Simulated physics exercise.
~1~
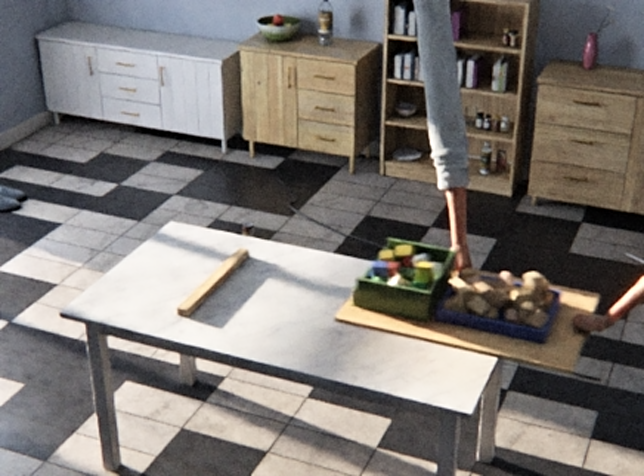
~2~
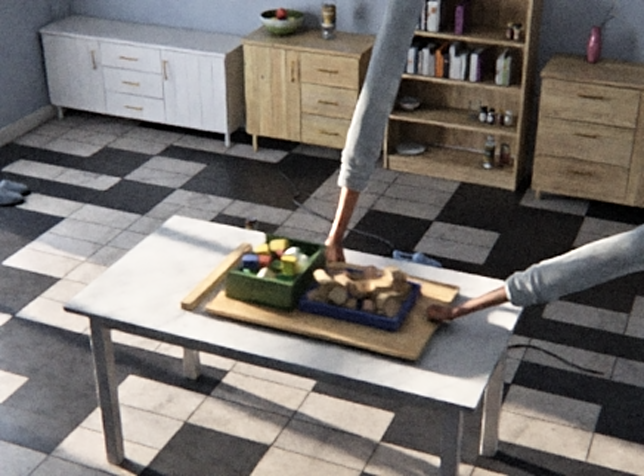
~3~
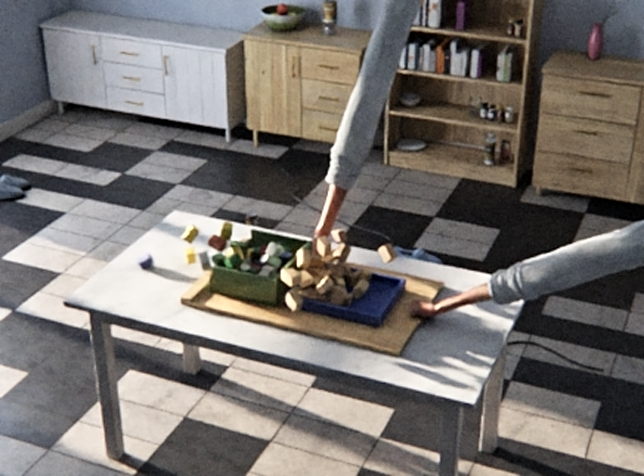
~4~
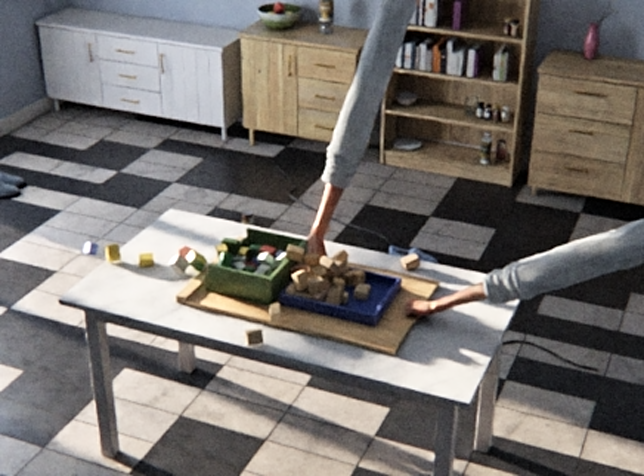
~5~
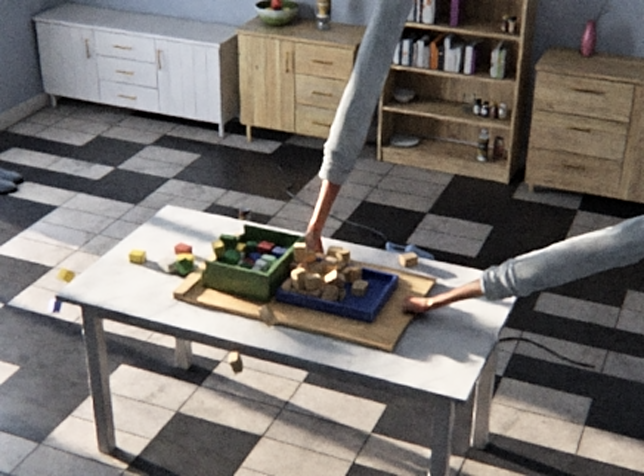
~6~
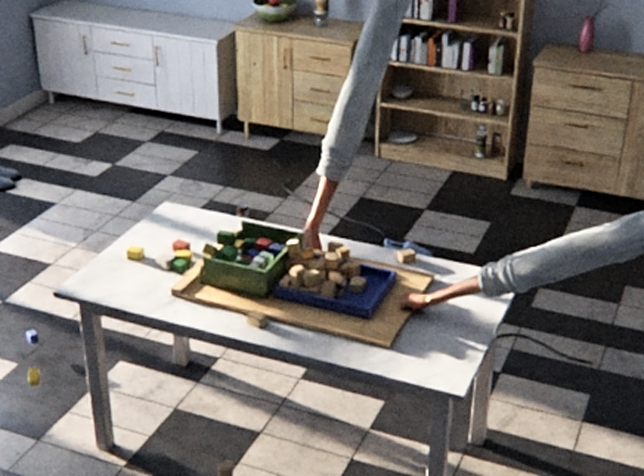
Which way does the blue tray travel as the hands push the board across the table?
The blue tray moves to the left along with the board.
A wooden board carrying a green tray of toy bricks and a blue tray of timber offcuts is pushed left by two hands across a white table to a wooden batten, where pieces tumble out, some bricks dropping off the table's left side while most pieces remain in the trays.
